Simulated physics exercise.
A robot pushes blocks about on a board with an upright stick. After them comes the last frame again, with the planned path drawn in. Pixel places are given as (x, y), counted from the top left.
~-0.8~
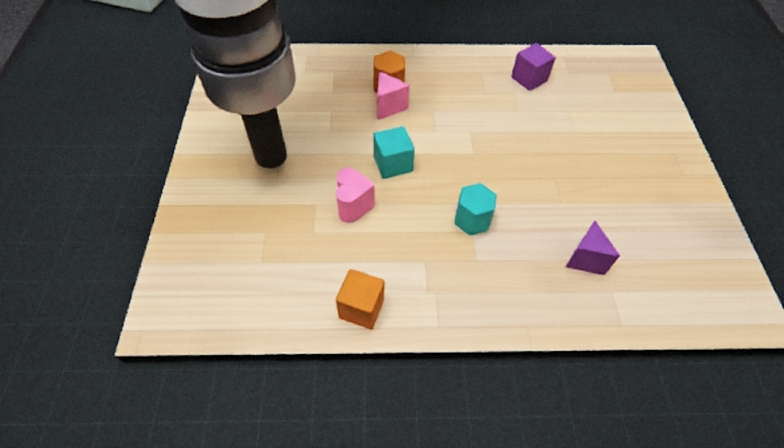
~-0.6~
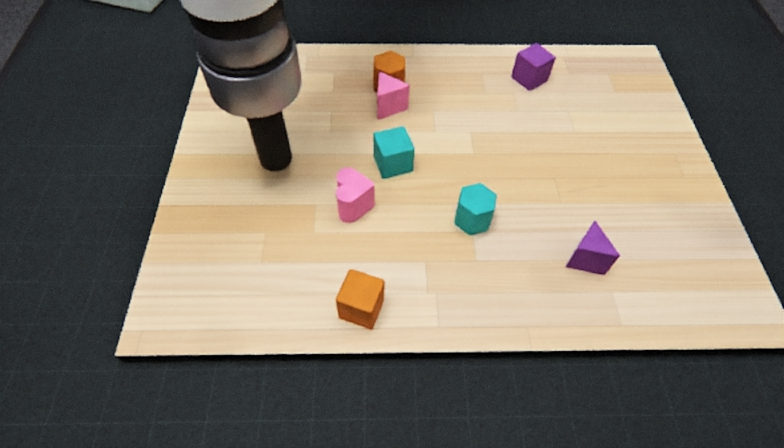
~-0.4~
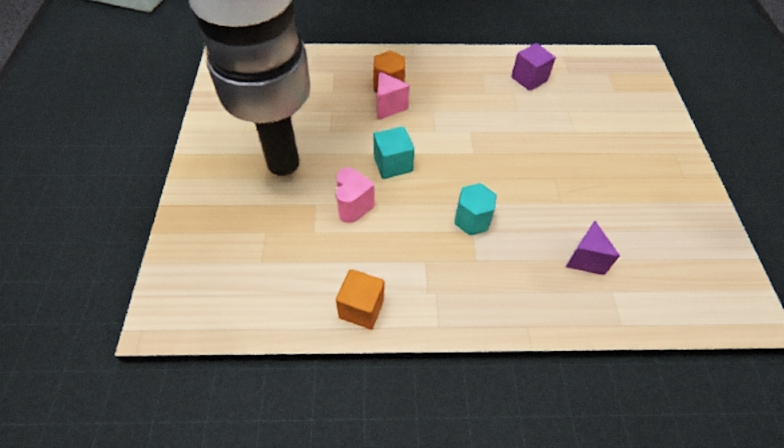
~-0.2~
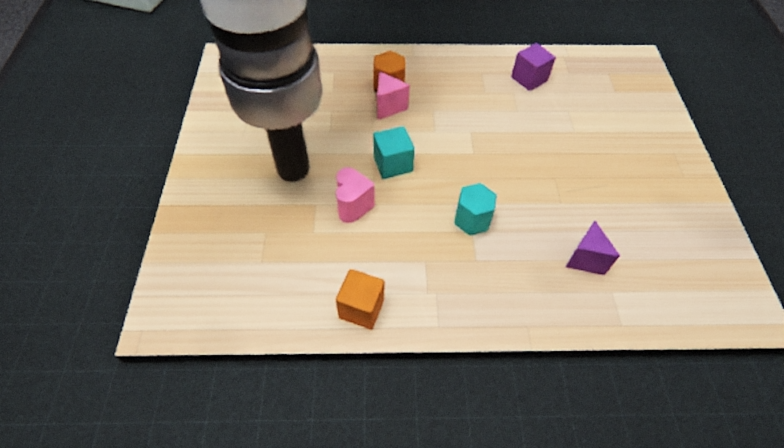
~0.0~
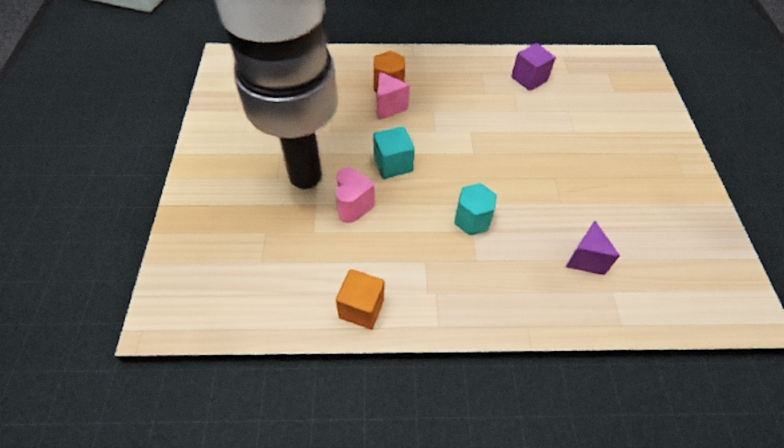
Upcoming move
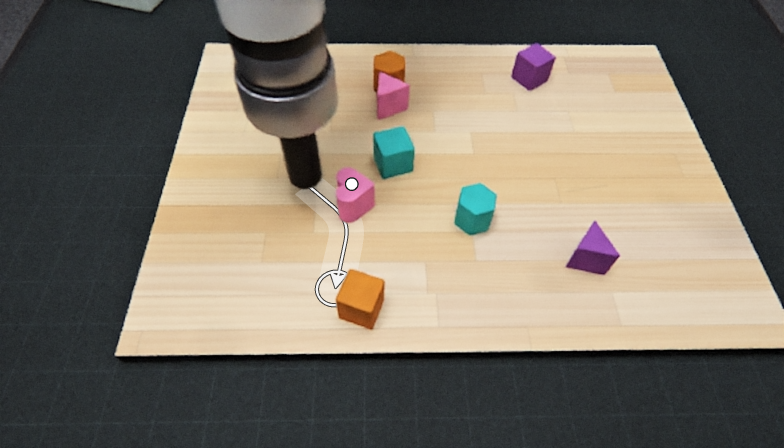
At first, a dark upright stick hangs over the left side of a wooden board scattered with orange, pink, teal and purple blocks. The robot then moves the stick slowly right and slightly toward the viewer, bringing it near the pink heart, while all the blocks stay still.
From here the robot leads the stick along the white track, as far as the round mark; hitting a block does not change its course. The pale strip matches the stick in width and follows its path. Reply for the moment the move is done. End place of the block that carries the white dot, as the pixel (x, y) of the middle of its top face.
Its top middle will sit at (374, 193).
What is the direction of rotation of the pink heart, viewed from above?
Counter-clockwise, from overhead.
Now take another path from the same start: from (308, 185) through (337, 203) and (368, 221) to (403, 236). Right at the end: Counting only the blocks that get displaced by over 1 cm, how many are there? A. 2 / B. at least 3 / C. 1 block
That would be C.
The drawn path runs from (308, 185) by way of (337, 210) and (345, 246) to (336, 288); the dot is on the pink heart.
On the path given first. One third of the way, stick at (336, 202); pink heart at (366, 189).
Two thirds of the way, stick at (344, 238); pink heart at (374, 193), turned 20° anticlockwise.
At the end, stick at (334, 281); pink heart at (374, 193), turned 20° anticlockwise; orange four-sided block at (364, 297); turquoise four-sided block not moved.
